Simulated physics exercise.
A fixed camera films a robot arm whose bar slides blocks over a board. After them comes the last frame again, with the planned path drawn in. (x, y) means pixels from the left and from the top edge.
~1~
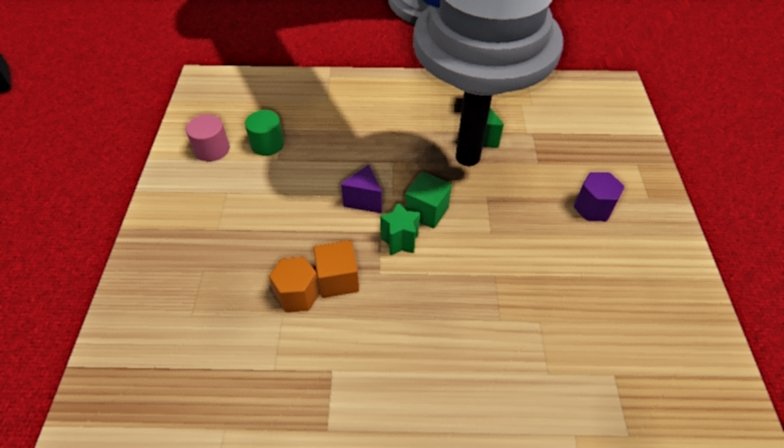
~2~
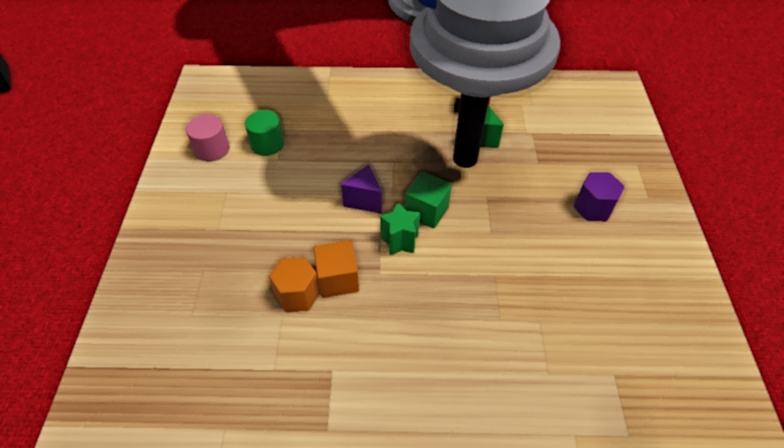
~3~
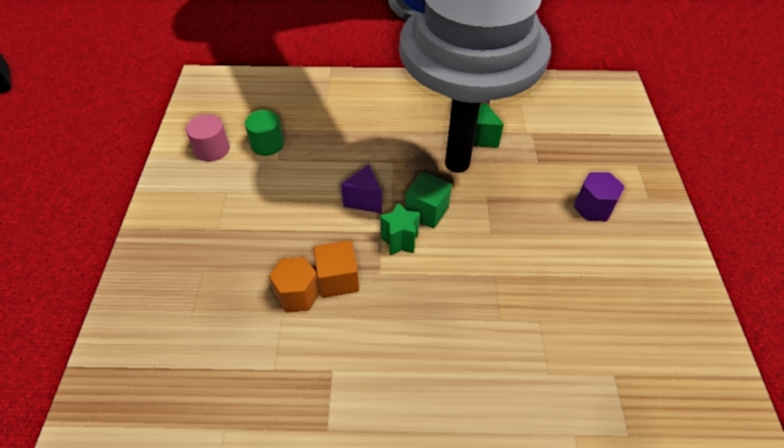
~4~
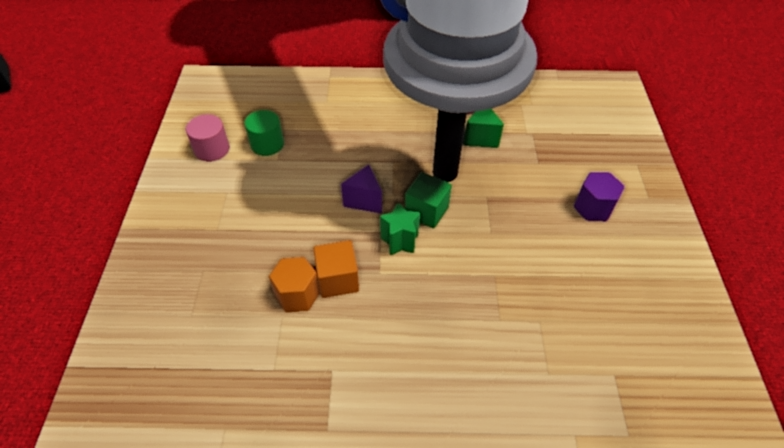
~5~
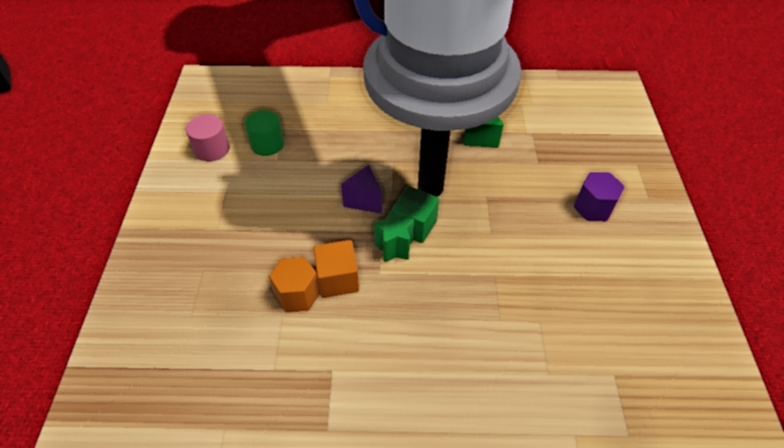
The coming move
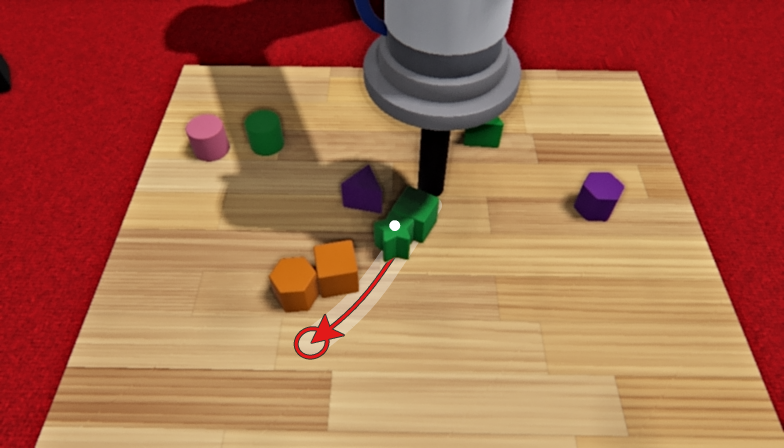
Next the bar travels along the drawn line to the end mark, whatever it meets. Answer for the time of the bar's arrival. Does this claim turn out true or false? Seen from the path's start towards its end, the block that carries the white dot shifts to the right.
The claim does not hold.
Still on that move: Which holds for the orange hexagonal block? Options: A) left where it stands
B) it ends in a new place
Option B.
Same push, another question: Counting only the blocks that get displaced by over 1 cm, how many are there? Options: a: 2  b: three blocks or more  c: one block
b - three blocks or more.
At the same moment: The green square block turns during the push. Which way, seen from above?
Direction: Anticlockwise.
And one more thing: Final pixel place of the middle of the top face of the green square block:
Most likely (302, 359).
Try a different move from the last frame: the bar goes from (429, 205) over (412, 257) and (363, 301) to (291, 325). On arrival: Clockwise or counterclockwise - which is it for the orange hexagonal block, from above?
It swings round clockwise.
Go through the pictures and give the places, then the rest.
Tip of the bar at (468, 158), middles of tops, orange hexagonal block at (292, 274), orange square block at (335, 258), green star at (401, 219), green square block at (429, 188), in the first picture.
Bar at (465, 159), nothing pushed, in the second picture.
Bar at (457, 164), nothing pushed, in the third picture.
Bar at (445, 174), nothing pushed, in the fourth picture.
Bar at (431, 189), orange hexagonal block at (292, 274), orange square block at (335, 258), green star at (395, 226), green square block at (416, 203), in the fifth picture.
The line goes from (429, 205) by way of (383, 272) to (312, 343); the dot is on the green star.
On the path given first. One third of the way, bar at (399, 234); orange hexagonal block at (271, 283), turned 20° clockwise; orange square block at (313, 274); green star at (354, 274); green square block at (381, 250).
Two thirds of the way, bar at (362, 283); orange hexagonal block at (259, 285), turned 40° clockwise; orange square block at (301, 288), turned 15° clockwise; green star at (325, 340); green square block at (344, 306).
At the end, bar at (308, 329); orange hexagonal block at (247, 281), turned 65° clockwise; orange square block at (284, 299), turned 55° clockwise; green star at (298, 403), turned 35° anticlockwise; green square block at (302, 359), turned 35° anticlockwise.
